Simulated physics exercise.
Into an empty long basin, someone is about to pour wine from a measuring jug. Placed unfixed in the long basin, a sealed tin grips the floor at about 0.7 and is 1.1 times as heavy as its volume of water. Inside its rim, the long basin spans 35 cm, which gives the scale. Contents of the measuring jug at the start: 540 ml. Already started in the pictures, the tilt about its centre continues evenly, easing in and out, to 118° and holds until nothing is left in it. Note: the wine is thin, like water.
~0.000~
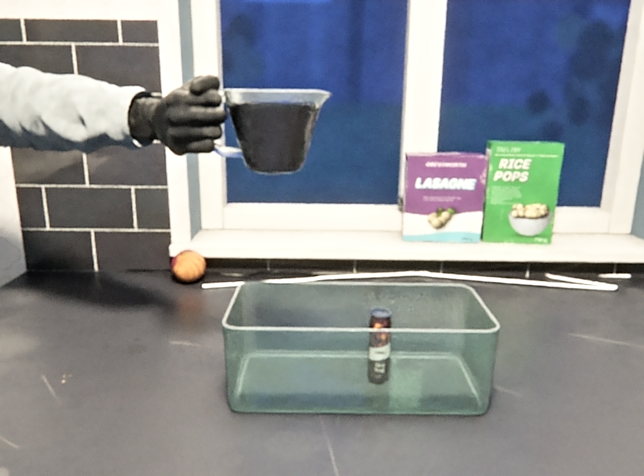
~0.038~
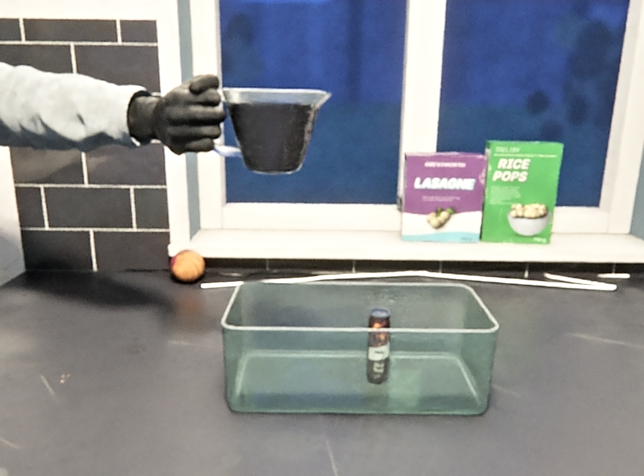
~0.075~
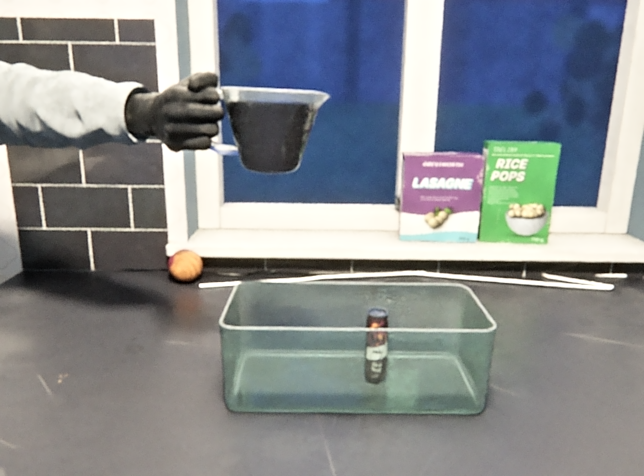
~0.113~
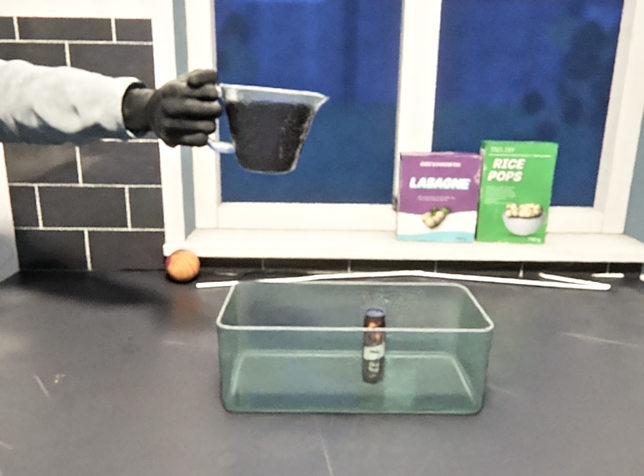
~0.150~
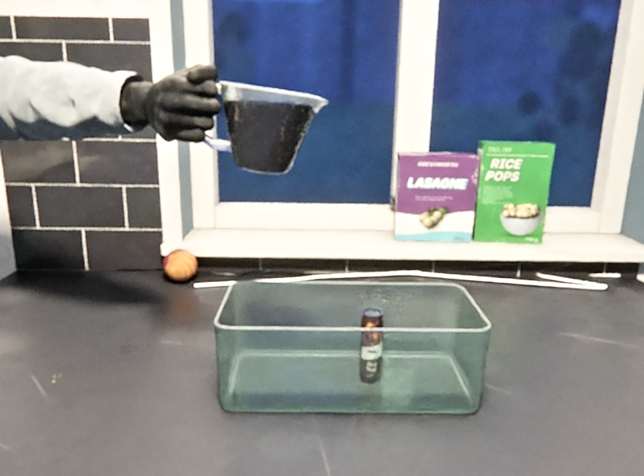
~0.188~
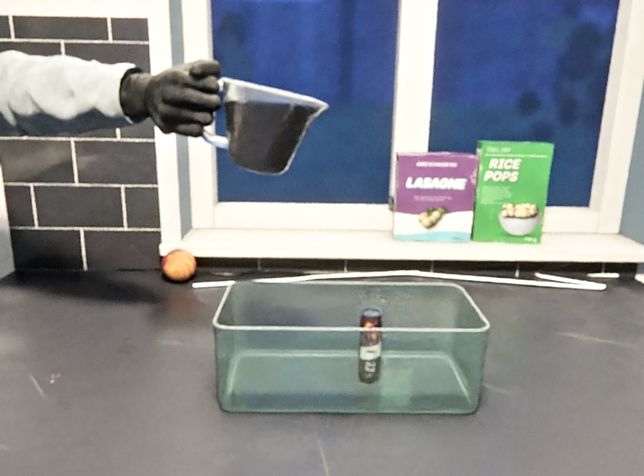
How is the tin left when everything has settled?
The tin is lying toppled.
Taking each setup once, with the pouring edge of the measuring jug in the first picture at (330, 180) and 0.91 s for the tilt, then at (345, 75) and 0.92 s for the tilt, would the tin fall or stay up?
Run one: It tumbles. Run two: It does not tip.
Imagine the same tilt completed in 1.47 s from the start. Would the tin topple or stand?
Then the tin does not tip.
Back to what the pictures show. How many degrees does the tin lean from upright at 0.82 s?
Lean: Around 0° from upright.
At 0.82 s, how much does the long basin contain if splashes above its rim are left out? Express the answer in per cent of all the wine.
Looks like about 80 % of the whole amount.
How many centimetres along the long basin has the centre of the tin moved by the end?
Shift of tin centre: Approx. 8.5 cm.
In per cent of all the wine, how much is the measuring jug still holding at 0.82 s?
Near 2 in a hundred.
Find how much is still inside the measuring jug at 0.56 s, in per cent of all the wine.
Close to 52 in a hundred.
Then, 0.56 s in, the tilt is 79° and 52 per cent is still to pour; the tin stands where it began.
Then, 0.82 s in, the tilt is 115° and 2 per cent is still to pour; the tin stands where it began.
Then, 1.10 s in, the tilt is 118° and 0 per cent is still to pour; the tin leans 59°.
Then, 1.41 s in, the tilt is 118° and 0 per cent is still to pour; the tin lies on its side.
Finally, the tin lies on its side.
